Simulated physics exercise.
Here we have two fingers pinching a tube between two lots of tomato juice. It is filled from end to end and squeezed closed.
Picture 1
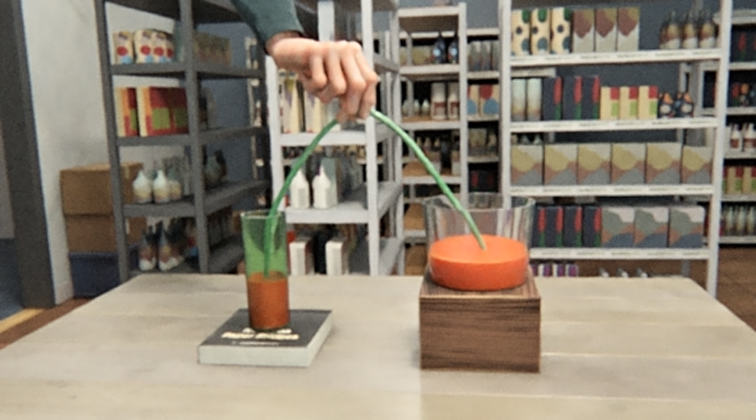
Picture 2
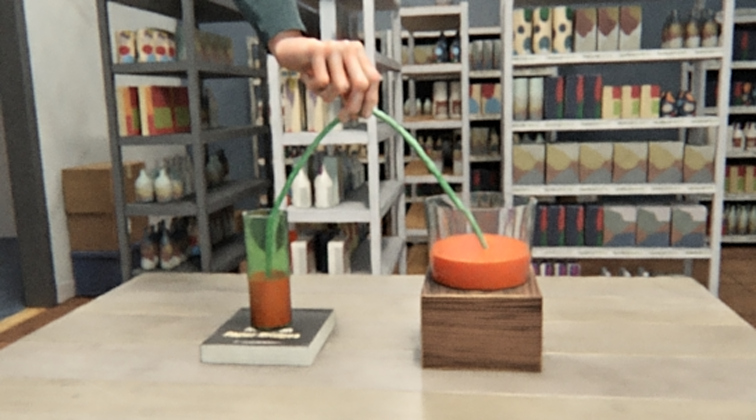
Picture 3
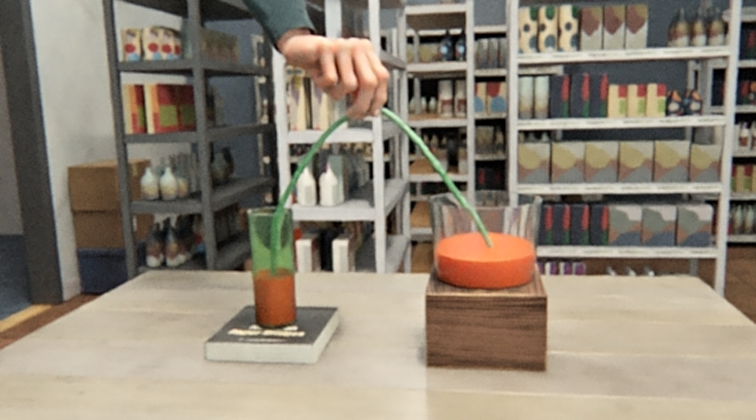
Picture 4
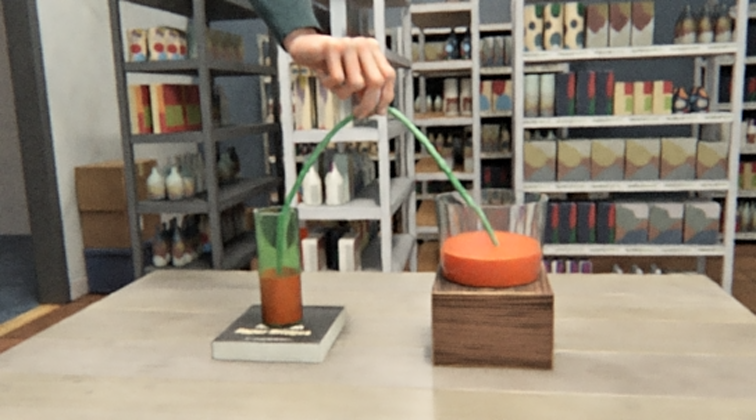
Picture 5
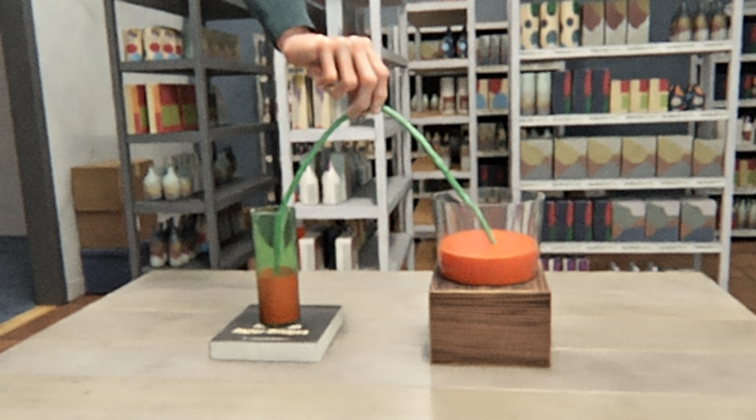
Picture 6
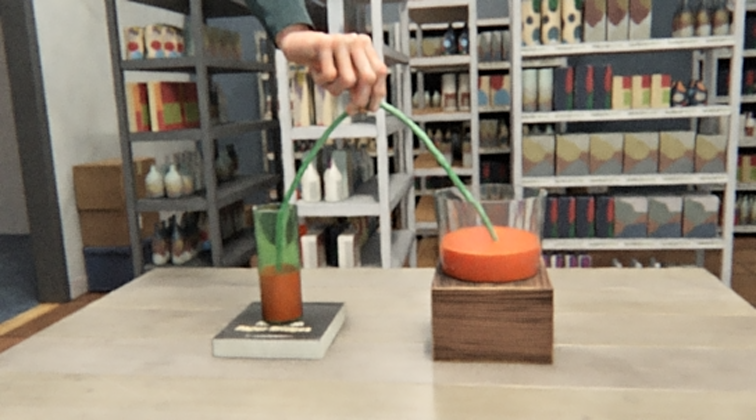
In a shop with stocked shelves, a hand holding a pinched green tube between two glass containers of red liquid, barely moving.
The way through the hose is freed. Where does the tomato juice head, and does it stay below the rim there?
Flow is into the left one, and the taker stays below its rim.
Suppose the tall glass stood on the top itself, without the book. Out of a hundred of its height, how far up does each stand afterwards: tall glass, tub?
Roughly 75 per cent, then 25 per cent.
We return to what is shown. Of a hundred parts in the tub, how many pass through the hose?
Roughly 15 per cent.
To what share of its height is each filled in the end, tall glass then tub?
In turn 65 and 30 per cent.
Shortly, the tall glass is about half full; the tub is about a third full.
Then, the tall glass is about two thirds full; the tub is about a third full.
At the finish, the tall glass is about two thirds full; the tub is about a quarter full; the two surfaces are level.
